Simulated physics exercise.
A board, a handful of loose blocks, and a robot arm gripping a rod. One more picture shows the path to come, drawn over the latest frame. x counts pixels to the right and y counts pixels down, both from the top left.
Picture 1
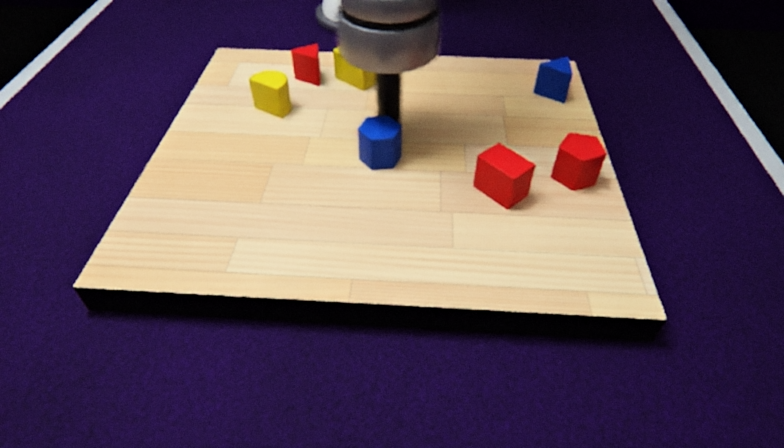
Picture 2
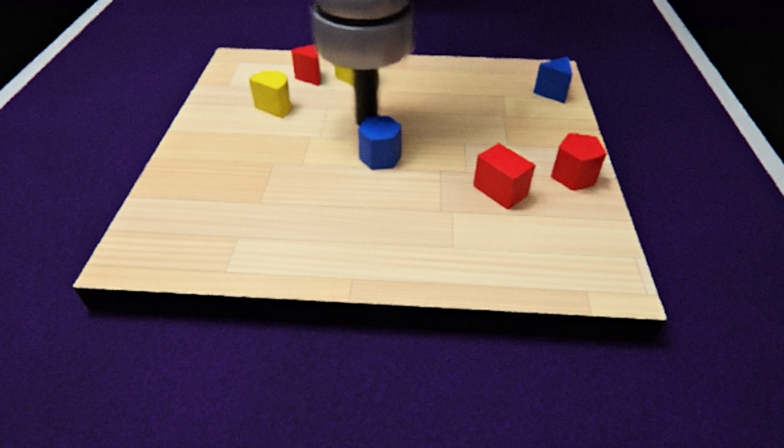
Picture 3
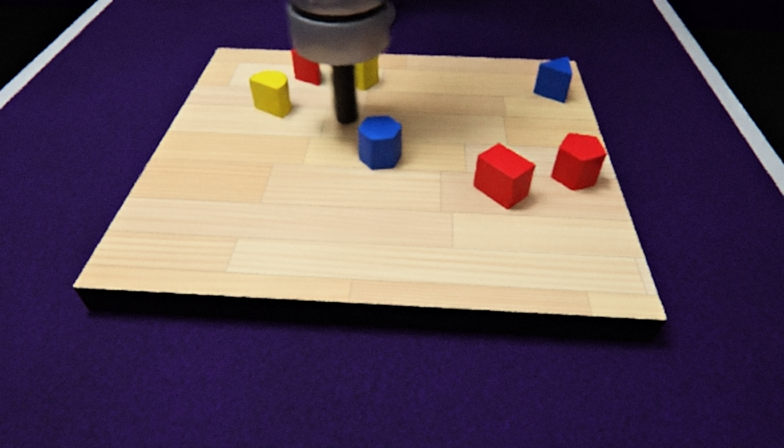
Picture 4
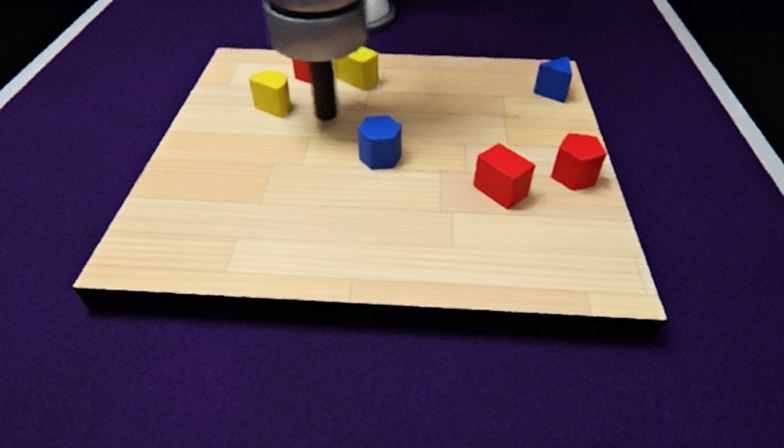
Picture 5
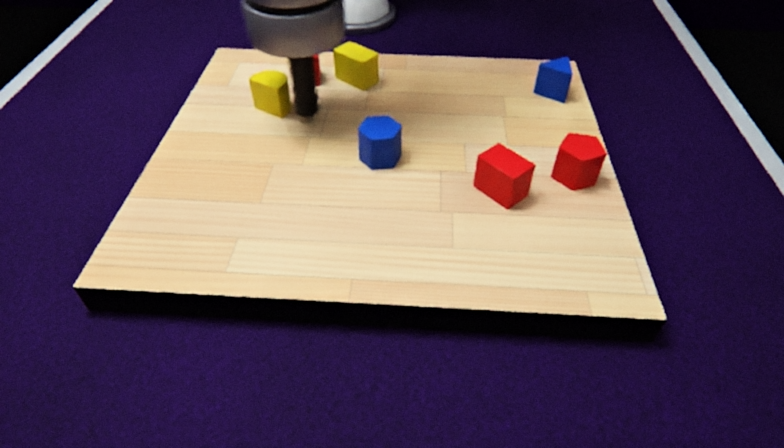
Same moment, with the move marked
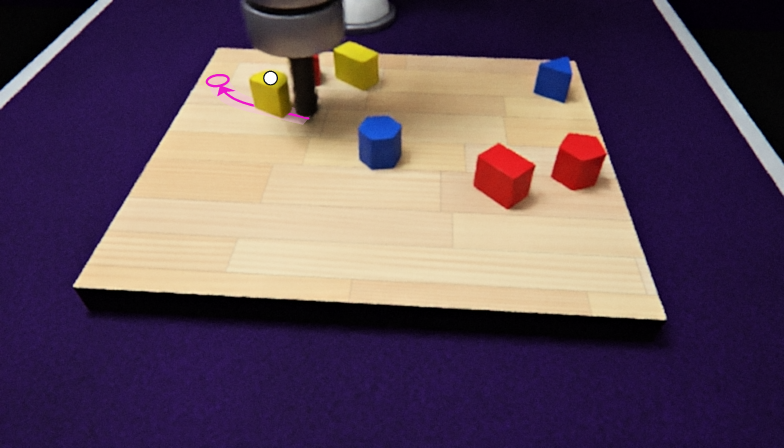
A robot arm holding a dark rod moves left above a wooden board, passing behind a blue block among scattered coloured blocks.
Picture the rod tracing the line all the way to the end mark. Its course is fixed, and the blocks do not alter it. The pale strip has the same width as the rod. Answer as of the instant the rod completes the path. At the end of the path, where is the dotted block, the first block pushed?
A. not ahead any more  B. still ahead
B
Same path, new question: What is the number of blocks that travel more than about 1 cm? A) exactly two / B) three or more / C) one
My answer is option C.
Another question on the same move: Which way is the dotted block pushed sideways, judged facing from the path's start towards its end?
Answer: Rightward.
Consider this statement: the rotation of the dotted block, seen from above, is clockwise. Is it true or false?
It is true.
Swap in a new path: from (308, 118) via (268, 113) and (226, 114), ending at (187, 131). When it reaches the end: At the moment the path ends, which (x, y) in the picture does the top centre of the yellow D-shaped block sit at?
I'd expect the centre of its top face to be at (241, 67).
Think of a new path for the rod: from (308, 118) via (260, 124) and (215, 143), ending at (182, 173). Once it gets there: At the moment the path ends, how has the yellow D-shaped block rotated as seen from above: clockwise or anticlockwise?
Rotation: Clockwise.
Drawn move, from (308, 118) via (269, 109) and (234, 99), ending at (218, 80); the dot is on the yellow D-shaped block.
The first path, step by step. One third of the way, rod (268, 102); yellow D-shaped block (246, 69), turned 20° clockwise.
Two thirds of the way, rod (232, 92); yellow D-shaped block (226, 56), turned 75° clockwise.
At the end, rod (216, 74); yellow D-shaped block (224, 40), turned 130° clockwise; red three-sided block still.
